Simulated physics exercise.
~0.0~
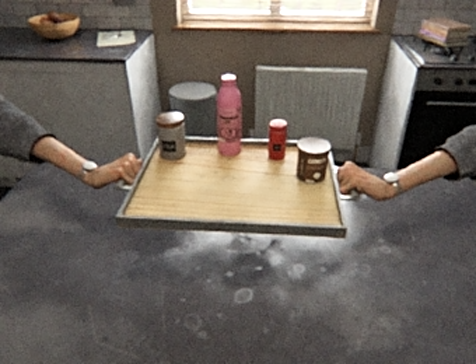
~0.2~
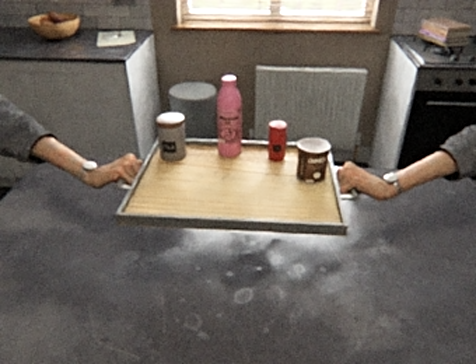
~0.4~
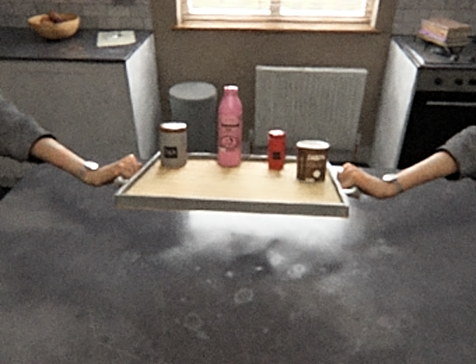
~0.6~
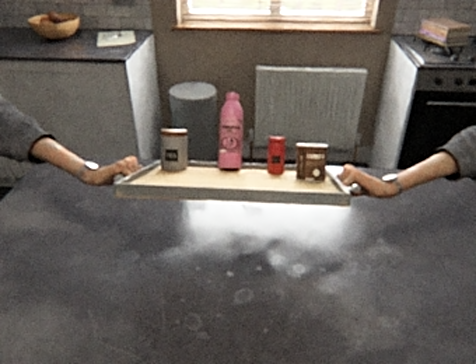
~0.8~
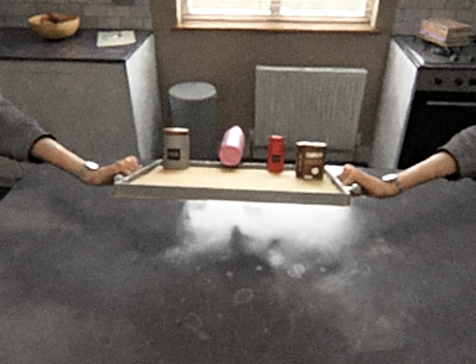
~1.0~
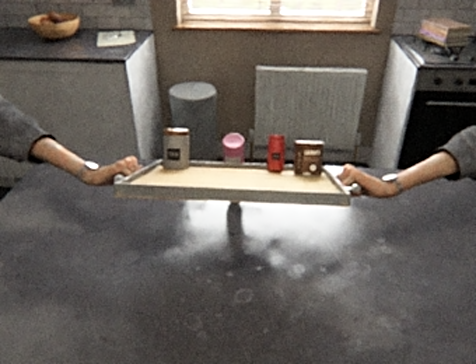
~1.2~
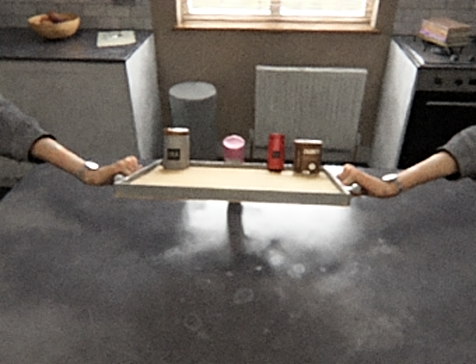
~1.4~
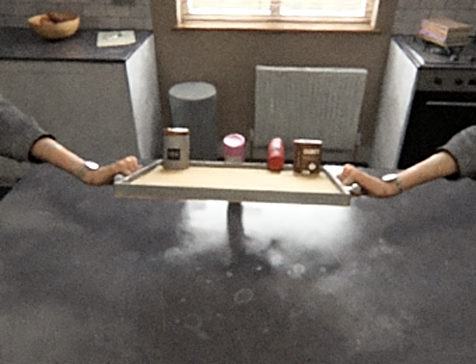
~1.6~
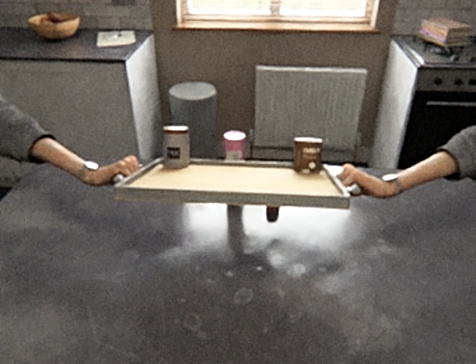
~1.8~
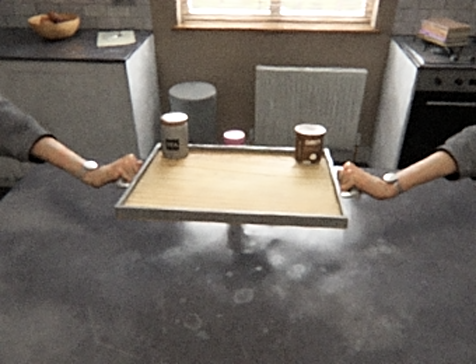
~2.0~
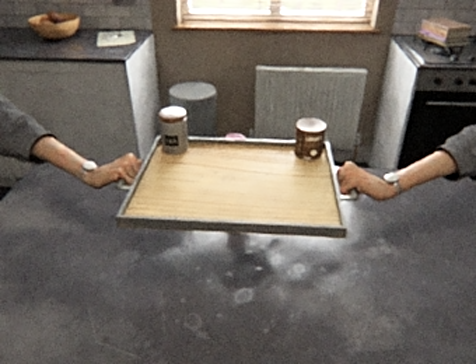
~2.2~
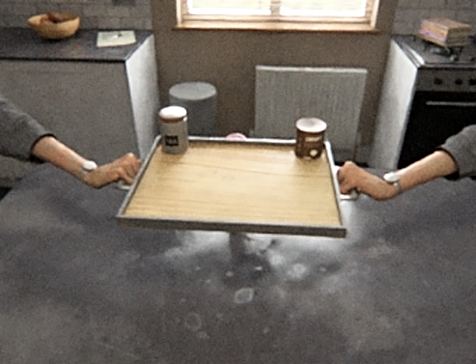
Two hands held a tray carrying a pink bottle, a red shaker, a grey jar and a brown tin, then dipped its far edge. The bottle tipped off the back, the shaker followed, and the tray was levelled with the jar and tin still standing.
